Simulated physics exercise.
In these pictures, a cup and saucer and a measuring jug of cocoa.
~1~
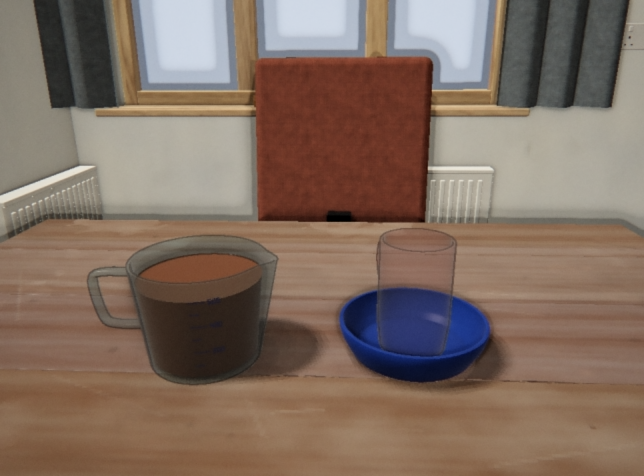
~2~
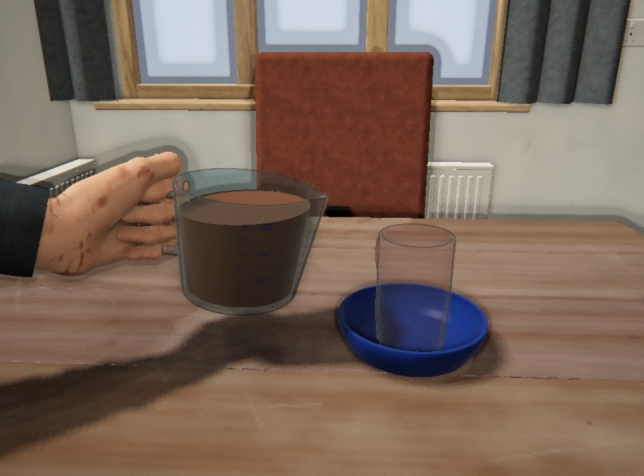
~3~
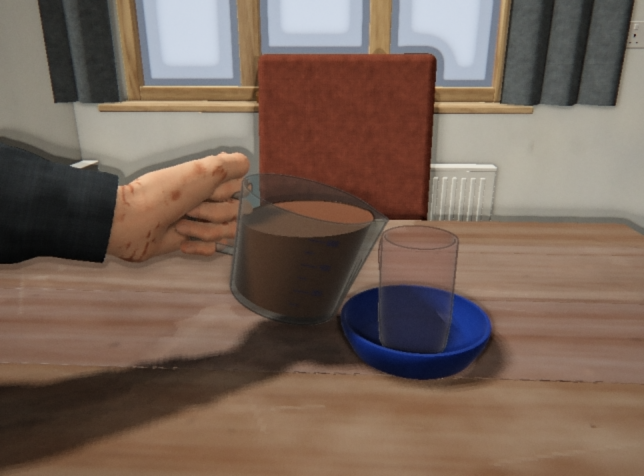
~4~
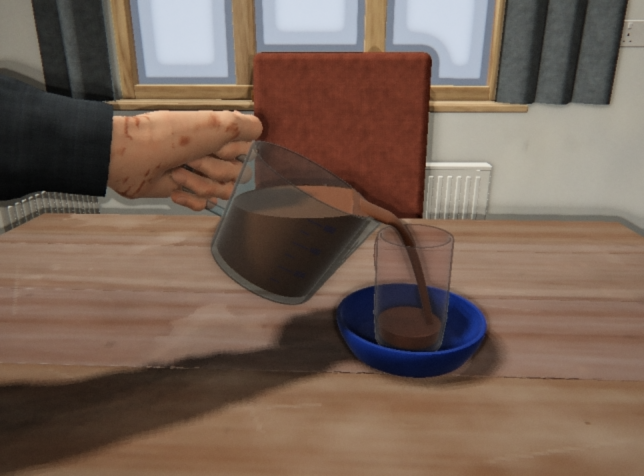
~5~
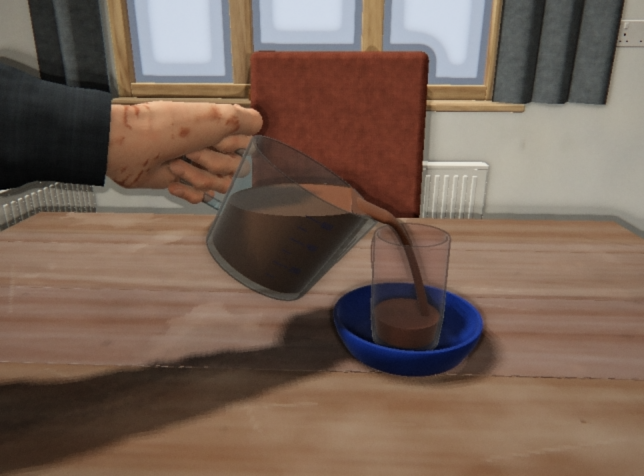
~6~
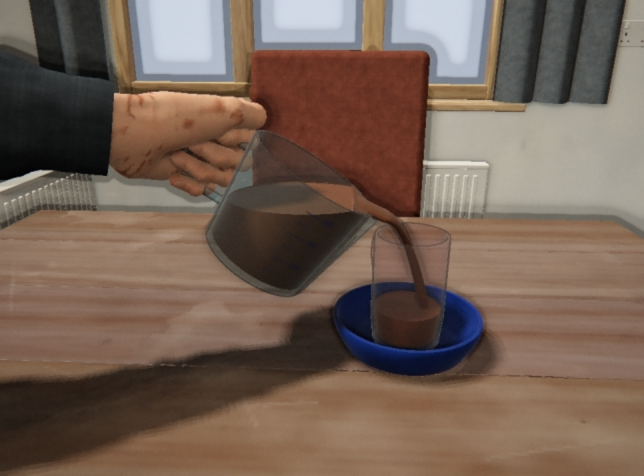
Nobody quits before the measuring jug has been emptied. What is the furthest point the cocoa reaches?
It goes beyond the saucer.
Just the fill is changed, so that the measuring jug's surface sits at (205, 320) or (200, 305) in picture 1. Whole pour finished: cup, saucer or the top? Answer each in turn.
One after the other: Stays in the cup, saucer too.
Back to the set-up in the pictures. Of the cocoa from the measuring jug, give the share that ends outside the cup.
That's around 55 percent.
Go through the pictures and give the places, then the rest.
The first picture shows before the pour; measuring jug (203, 303) about three quarters full; cup (415, 289) empty; saucer (422, 364) dry.
In the second picture, the measuring jug is on its way; measuring jug about three quarters full, surface at (245, 207); cup (413, 285) empty.
The third picture shows the cocoa nears the lip; measuring jug (299, 244) about three quarters full; cup (416, 287) empty.
The fourth picture shows pouring; measuring jug (289, 222) tipped 30° with nearly all of its load; cup nearly empty, surface at (409, 323).
The fifth picture shows pouring; measuring jug (286, 218) tipped 30° with nearly all of its load; cup (409, 284) about a quarter full.
The sixth picture shows pouring; measuring jug (287, 214) tipped 35° with nearly all of its load; cup about a quarter full, surface at (407, 306); saucer (415, 358) dry.
A moment on, the cup is full to the brim; the saucer is wet, with room to spare.
Further on, the cup is full to the brim; the saucer is nearly full.
When it is over, the cup is full to the brim; the saucer is full and running over.
